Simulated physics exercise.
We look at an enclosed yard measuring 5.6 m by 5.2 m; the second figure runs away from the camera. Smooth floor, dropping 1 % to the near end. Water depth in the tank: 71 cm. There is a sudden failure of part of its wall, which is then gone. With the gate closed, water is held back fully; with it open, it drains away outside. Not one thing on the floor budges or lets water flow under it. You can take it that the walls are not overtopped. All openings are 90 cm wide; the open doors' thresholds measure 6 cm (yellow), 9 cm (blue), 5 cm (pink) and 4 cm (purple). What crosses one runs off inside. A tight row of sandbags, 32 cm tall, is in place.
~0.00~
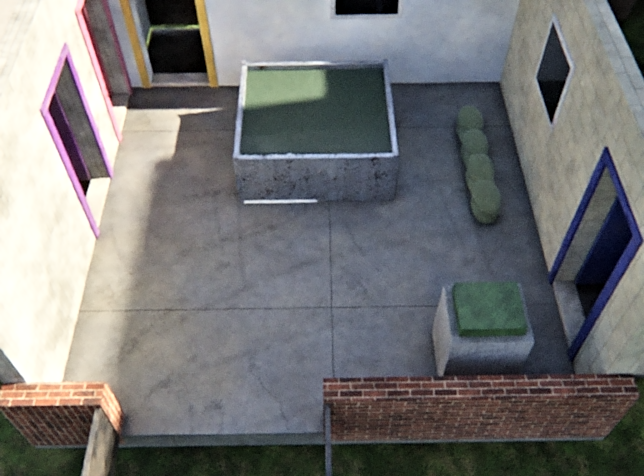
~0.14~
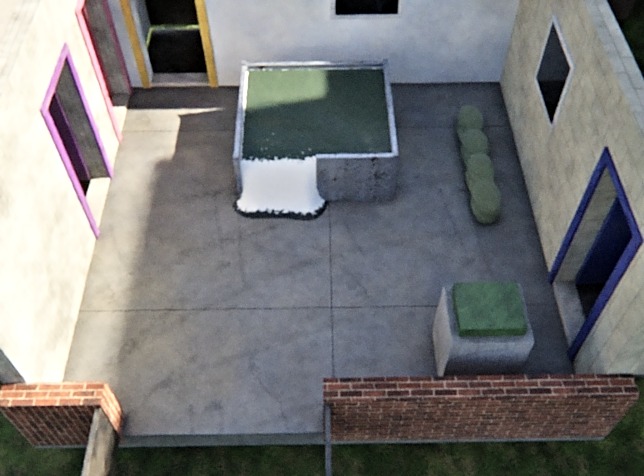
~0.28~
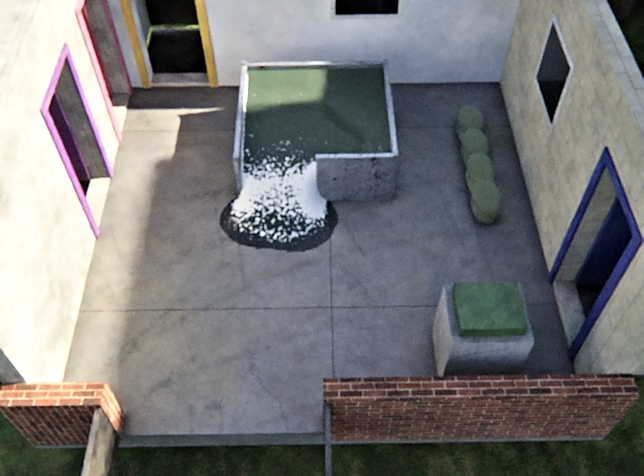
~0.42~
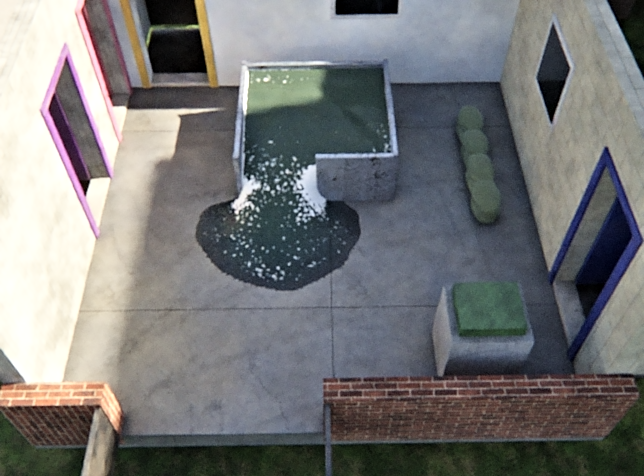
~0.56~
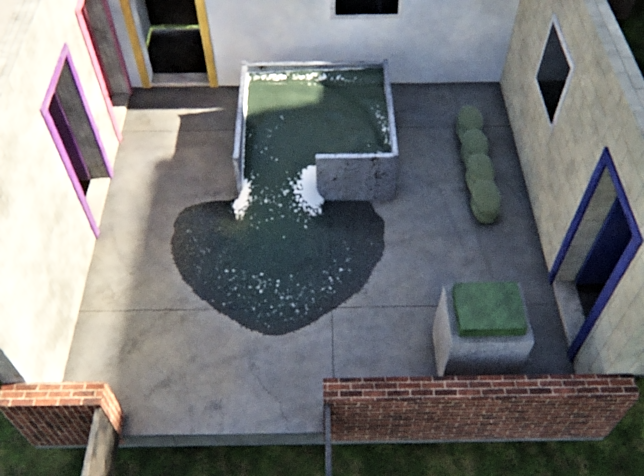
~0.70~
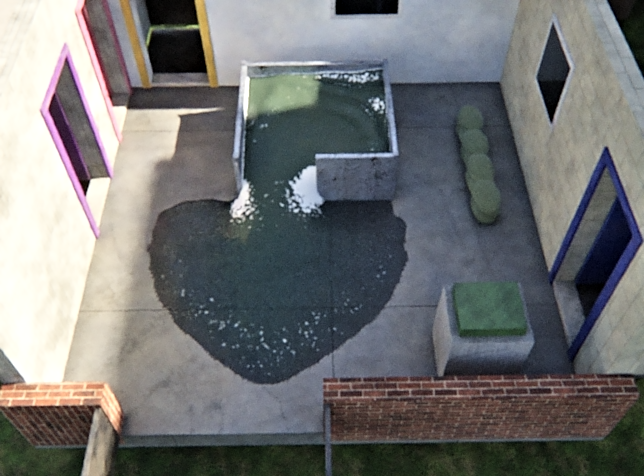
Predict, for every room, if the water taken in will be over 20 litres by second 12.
Prediction: For the yellow door, not over 20 litres; for the blue door, not over 20 litres; for the pink door, not over 20 litres; for the purple door, not over 20 litres.
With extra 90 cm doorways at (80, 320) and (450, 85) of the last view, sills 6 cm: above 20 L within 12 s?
In the order given, higher then lower.
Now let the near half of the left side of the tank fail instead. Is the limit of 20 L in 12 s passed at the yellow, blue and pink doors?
So yellow ends up past the limit, blue short of it, pink past the limit.
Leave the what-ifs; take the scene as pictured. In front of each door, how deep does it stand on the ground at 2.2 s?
Measured in centimetres, the yellow door gives 0, the blue door 0, the pink door 0 and the purple door 2.
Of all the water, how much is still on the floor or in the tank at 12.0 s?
40 %.
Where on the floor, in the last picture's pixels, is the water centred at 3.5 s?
Centre: Approx. (298, 234) px.
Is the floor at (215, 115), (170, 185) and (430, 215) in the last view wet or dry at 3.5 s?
Respectively: Was missed, was missed, was missed.
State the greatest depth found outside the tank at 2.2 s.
Peak depth: Approx. 34 cm.
After 1.4 s water covers 40 % of the floor and is deepest (34 cm) near (269, 213); yellow door not reached, blue door not reached, pink door not reached, purple door not reached.
After 2.2 s water covers 45 % of the floor and is deepest (34 cm) near (55, 414); yellow door not reached, blue door not reached, pink door not reached, purple door 2 cm at the sill, 0 L in.
After 3.5 s water covers 50 % of the floor and is deepest (18 cm) near (269, 213); yellow door not reached, blue door 5 cm at the sill, 0 L in, pink door not reached, purple door 2 cm at the sill, 0 L in.
After 7.0 s water covers 80 % of the floor and is deepest (10 cm) near (566, 406); yellow door 1 cm at the sill, 0 L in, blue door 3 cm at the sill, 0 L in, pink door 2 cm at the sill, 0 L in, purple door 3 cm at the sill, 0 L in.
After 12.0 s water covers 95 % of the floor and is deepest (6 cm) near (55, 414); yellow door 2 cm at the sill, 0 L in, blue door 3 cm at the sill, 0 L in, pink door 3 cm at the sill, 0 L in, purple door 2 cm at the sill, 0 L in.
